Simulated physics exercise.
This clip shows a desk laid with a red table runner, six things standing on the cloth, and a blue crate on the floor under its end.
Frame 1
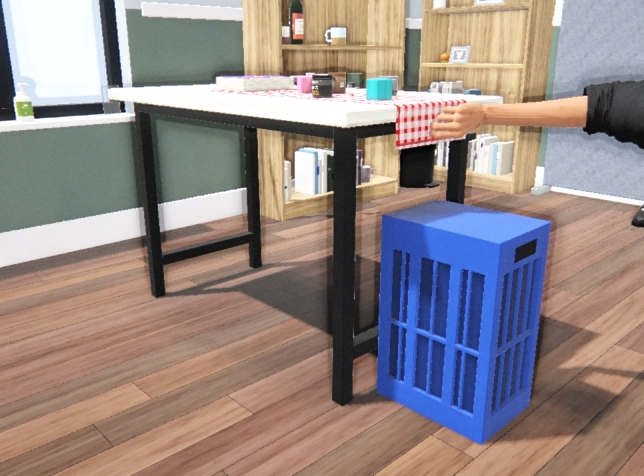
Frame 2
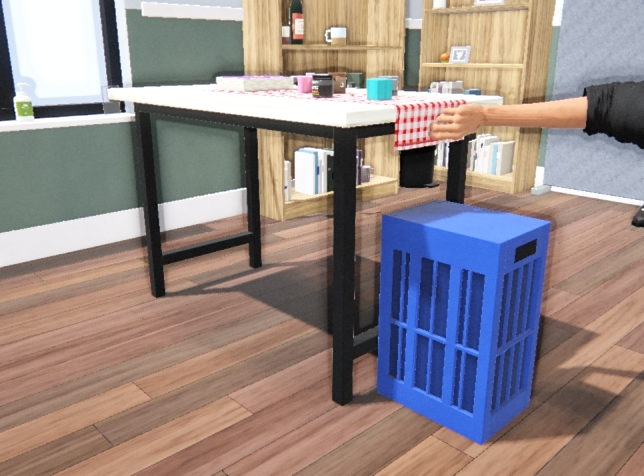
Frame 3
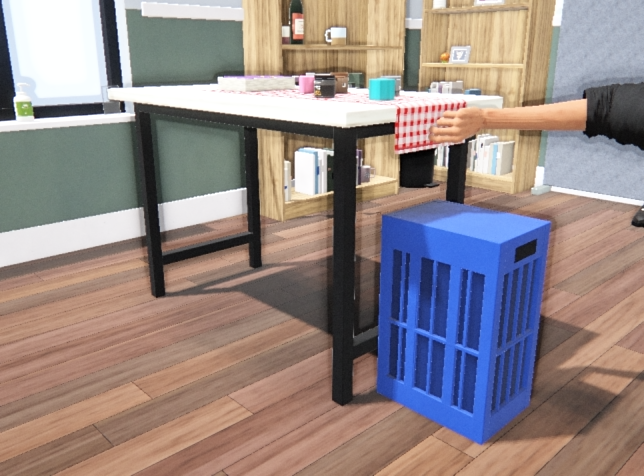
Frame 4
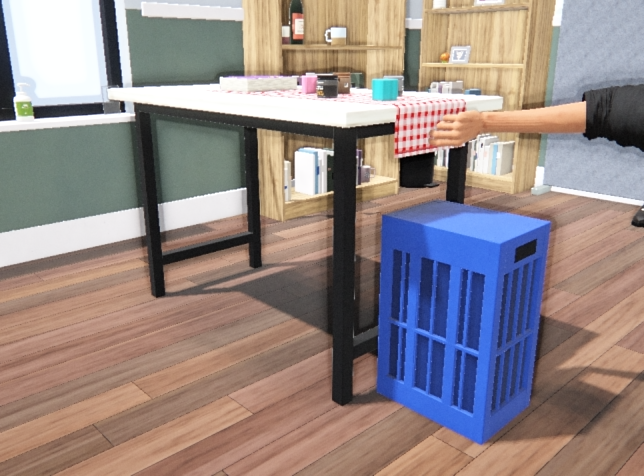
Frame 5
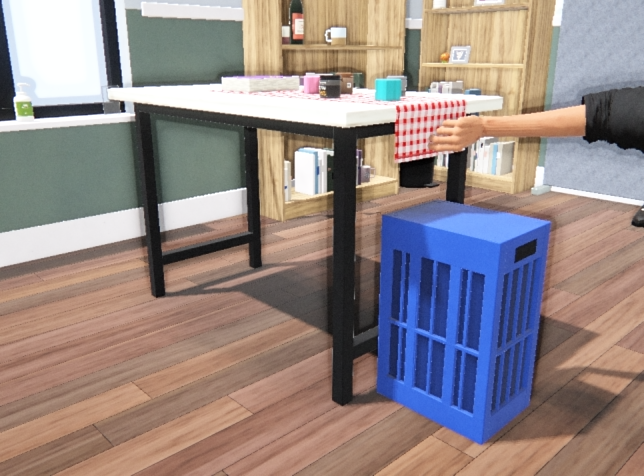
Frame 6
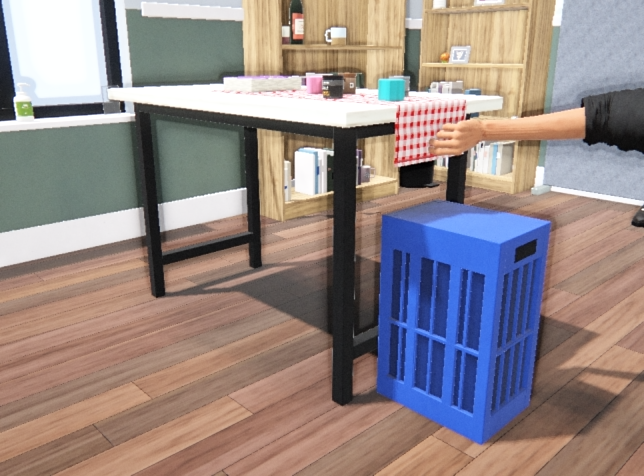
A hand reaching in from the right draws a red-and-white checked runner slowly over the near end of a white-topped desk, its hem lowering slightly and the small pots and cubes on it shifting a little rightward. Below that end, a blue slatted crate stands still on the wooden floor. The fixed view takes in the room from one side, with a window left and wooden shelves behind.
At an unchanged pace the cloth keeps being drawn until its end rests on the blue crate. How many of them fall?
One.
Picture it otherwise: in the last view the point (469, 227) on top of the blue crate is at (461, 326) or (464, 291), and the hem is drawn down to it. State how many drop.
Count: 4, then 3.
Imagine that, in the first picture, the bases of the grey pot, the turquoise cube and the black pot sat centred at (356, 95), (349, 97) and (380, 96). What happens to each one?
The grey pot remains up; the turquoise cube remains up; the black pot does not fall.
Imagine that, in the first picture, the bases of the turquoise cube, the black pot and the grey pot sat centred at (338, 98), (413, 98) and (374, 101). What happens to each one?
Turquoise cube: Still up. Black pot: Off. Grey pot: Off.
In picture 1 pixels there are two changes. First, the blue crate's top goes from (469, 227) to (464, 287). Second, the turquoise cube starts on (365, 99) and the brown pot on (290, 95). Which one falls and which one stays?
The turquoise cube? Lost. The brown pot? Safe.
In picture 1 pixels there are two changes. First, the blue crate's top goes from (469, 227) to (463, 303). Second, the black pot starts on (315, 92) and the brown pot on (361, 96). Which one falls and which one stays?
Outcome: Black pot keeps its perch; brown pot is gone.
A little later, hem near (431, 190); all still up.
Next, hem on the crate; turquoise cube gone.
When it is over, hem on the crate; turquoise cube gone. It carries off one.
